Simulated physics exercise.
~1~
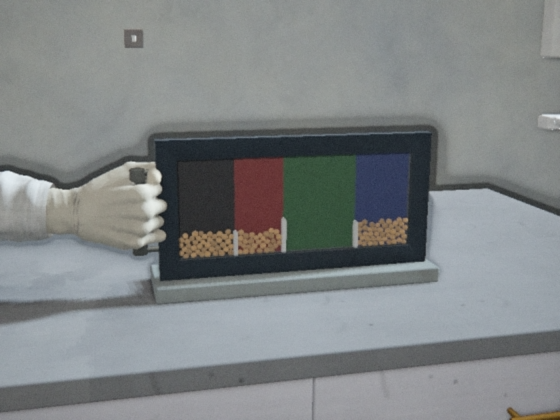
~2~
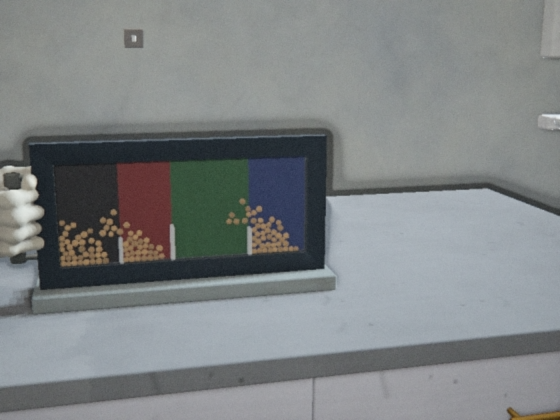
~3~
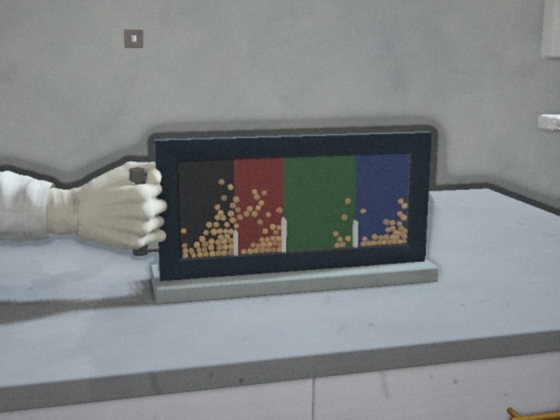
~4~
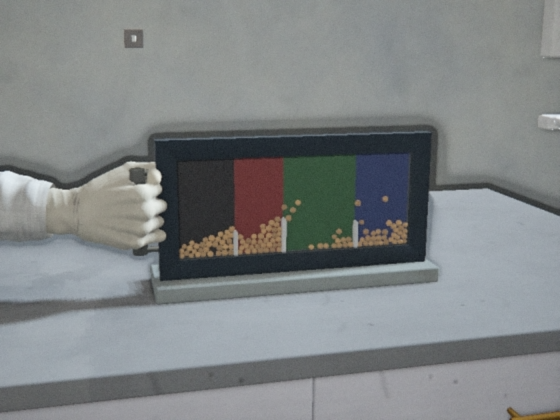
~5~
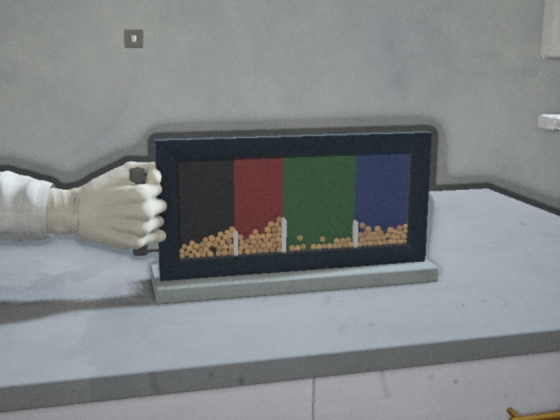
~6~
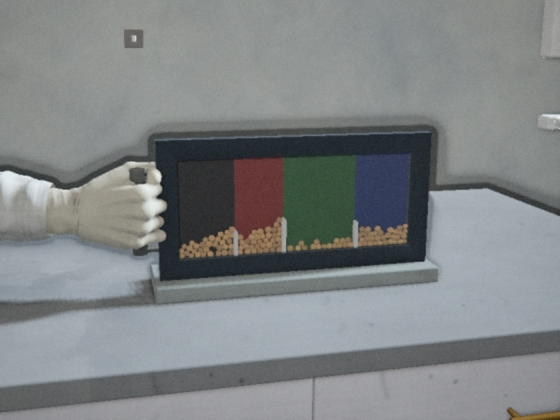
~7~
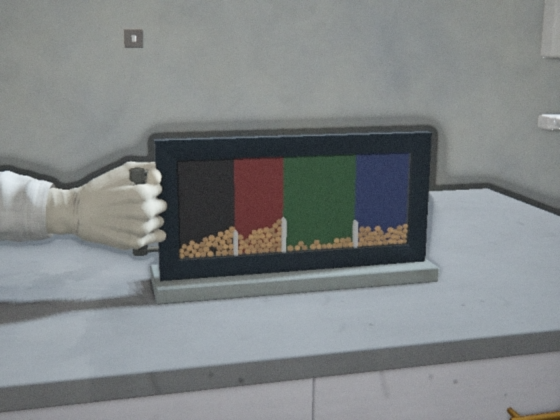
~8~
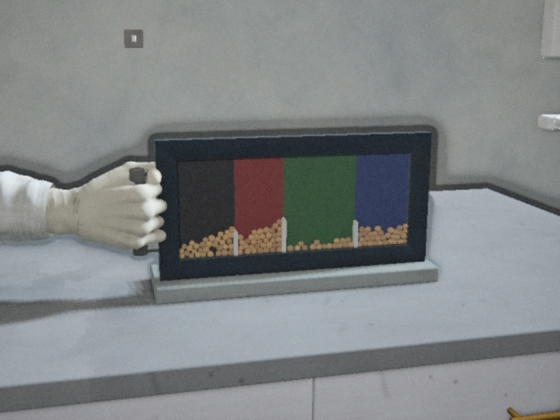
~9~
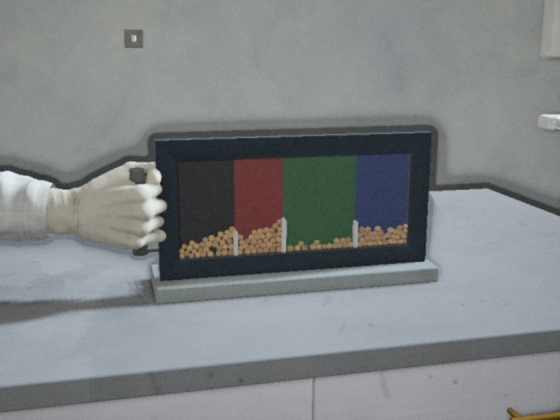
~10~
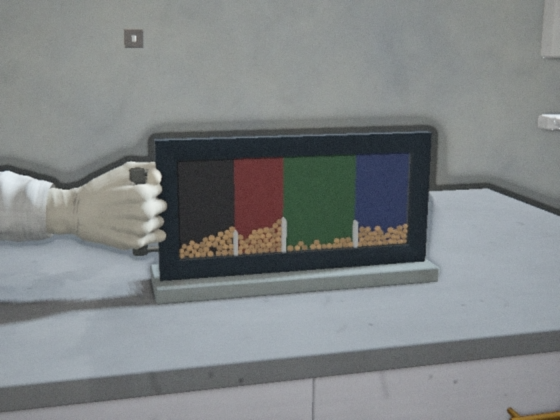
The clip opens on a dark-framed, flat box standing on a pale counter, with a white-gloved hand gripping its left side. Small wooden beads lie low in the black, red and blue strips, while the green strip looks empty. The hand moves the box to the left, and the beads scatter upward, some spilling toward the green strip. It then brings the box back to the right, where the beads are still flying loosely above the low dividers. They drop and settle while the hand keeps its hold. At the end the box rests where it began, with a thin layer of beads now lying in green and the other three strips still holding more.
